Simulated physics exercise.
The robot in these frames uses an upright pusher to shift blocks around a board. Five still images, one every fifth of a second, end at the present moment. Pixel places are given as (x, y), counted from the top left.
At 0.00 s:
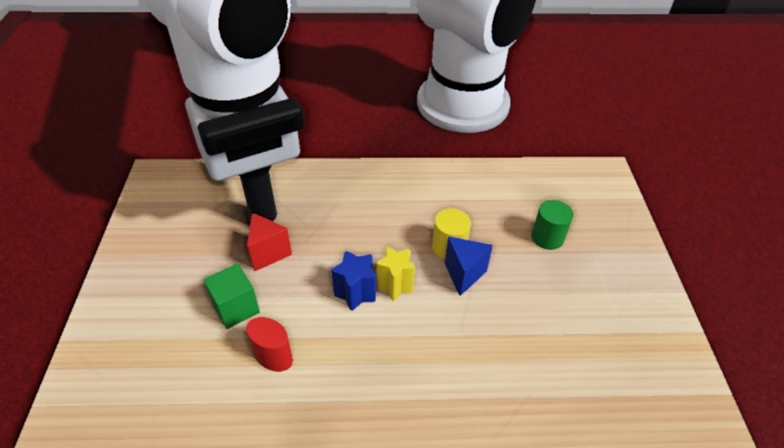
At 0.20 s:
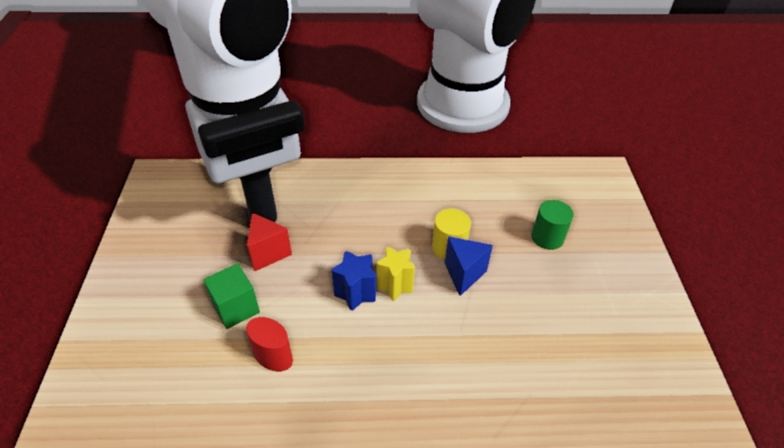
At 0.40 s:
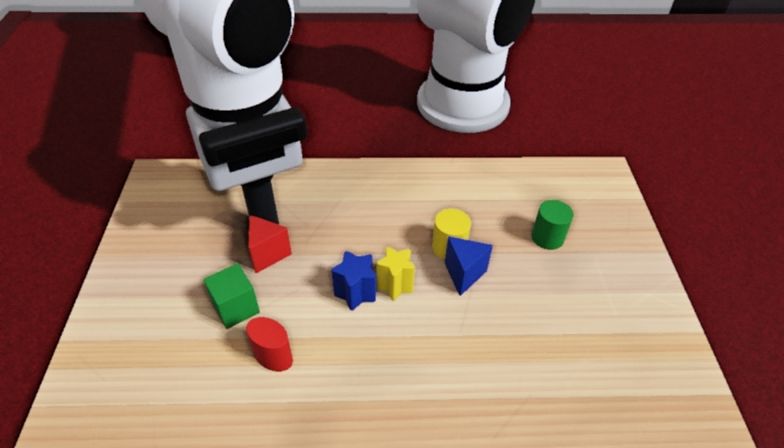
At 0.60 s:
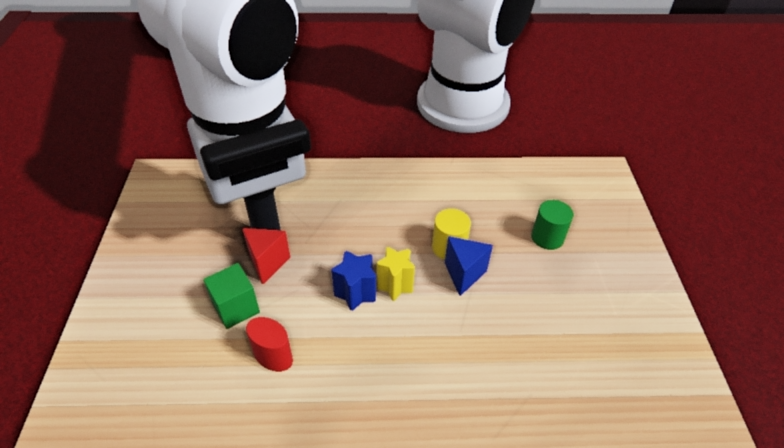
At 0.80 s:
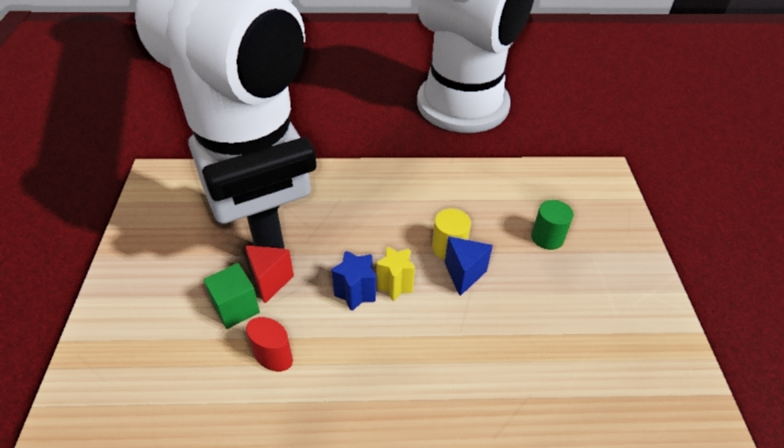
The robot arm pushes the red triangular block a short way down the board, turning it.
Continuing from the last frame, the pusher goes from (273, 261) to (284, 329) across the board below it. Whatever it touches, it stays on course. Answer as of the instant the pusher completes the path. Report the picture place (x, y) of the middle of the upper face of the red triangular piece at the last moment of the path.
At (257, 326).
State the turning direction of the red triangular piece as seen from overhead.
From above, the turn goes clockwise.
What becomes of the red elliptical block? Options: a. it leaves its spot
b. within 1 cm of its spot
It's a.
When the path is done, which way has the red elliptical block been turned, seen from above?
It twists against the clock when seen from above.
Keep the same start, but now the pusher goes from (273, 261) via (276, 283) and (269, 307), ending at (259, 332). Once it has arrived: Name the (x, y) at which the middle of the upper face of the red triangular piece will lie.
It should be at (242, 334) by then.
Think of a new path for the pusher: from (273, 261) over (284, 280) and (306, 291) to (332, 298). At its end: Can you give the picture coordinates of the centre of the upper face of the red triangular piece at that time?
Around (268, 281).
What follows on the original path. Halfway along, pusher (276, 286); red triangular piece (269, 293).
At the end, pusher (283, 322); green square not moved; red triangular piece (257, 326), turned 30° clockwise; red elliptical block (262, 353), turned 65° anticlockwise.
